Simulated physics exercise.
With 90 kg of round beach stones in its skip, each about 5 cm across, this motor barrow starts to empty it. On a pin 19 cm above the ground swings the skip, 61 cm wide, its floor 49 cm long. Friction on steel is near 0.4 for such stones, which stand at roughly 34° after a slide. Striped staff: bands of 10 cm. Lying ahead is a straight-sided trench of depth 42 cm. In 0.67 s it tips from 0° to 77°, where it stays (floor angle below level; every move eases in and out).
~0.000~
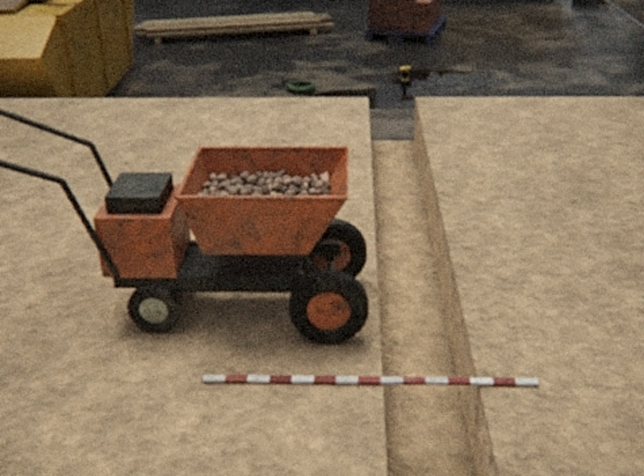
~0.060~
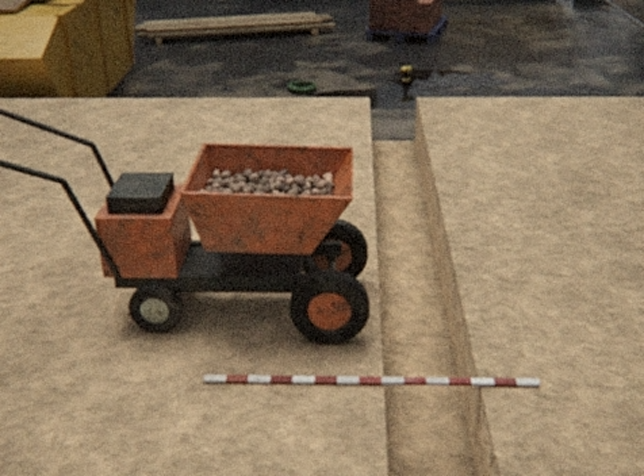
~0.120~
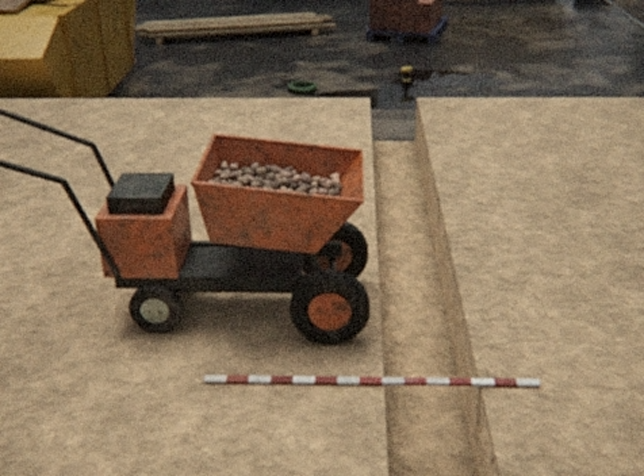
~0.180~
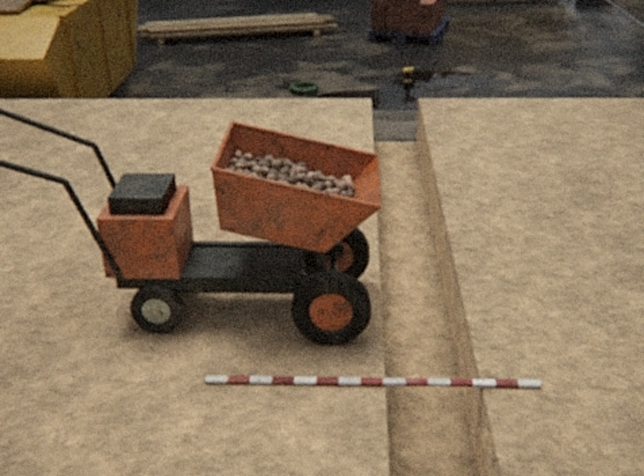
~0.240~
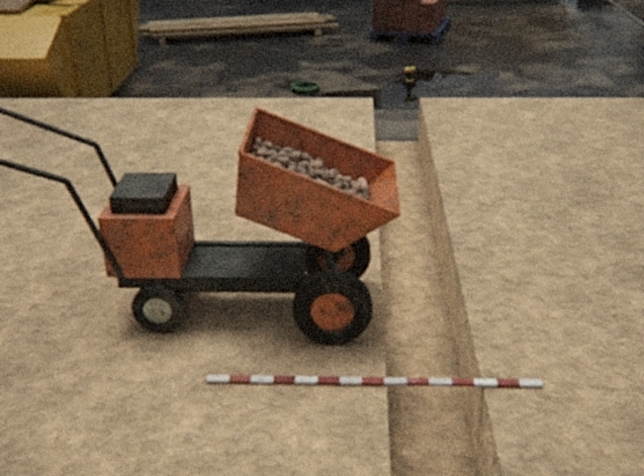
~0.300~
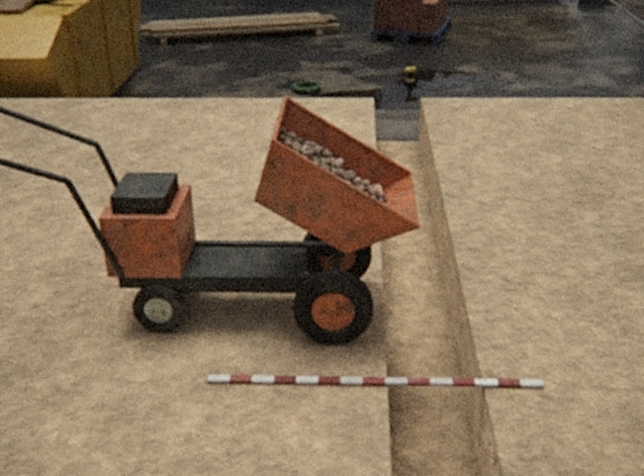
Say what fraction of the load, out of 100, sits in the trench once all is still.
About 13 out of 100.
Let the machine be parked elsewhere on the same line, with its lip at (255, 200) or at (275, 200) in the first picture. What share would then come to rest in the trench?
First place roughly 95%, second roughly 80%.
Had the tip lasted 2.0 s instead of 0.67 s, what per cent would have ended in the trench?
It would come to roughly 30 per cent.
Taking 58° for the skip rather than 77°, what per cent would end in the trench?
Expect roughly 10 per cent.
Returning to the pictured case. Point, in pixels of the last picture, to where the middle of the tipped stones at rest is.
Roughly at (528, 310).
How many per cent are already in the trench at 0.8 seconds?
About 0%.
After 0.5 s the floor is at 65°; 100 % in the skip; the foremost stones are at (434, 241).
After 0.8 s the floor is at 77°; 62 % in the skip, 2 % in the trench, 36 % past the trench; the foremost stones are at (534, 309).
After 1.1 s the floor is at 77°; 14 % in the skip, 2 % in the trench, 84 % past the trench; the foremost stones are past the picture's edge.
After 3.1 s the floor is at 77°; 0 % in the skip, 13 % in the trench, 87 % past the trench; the foremost stones are past the picture's edge.
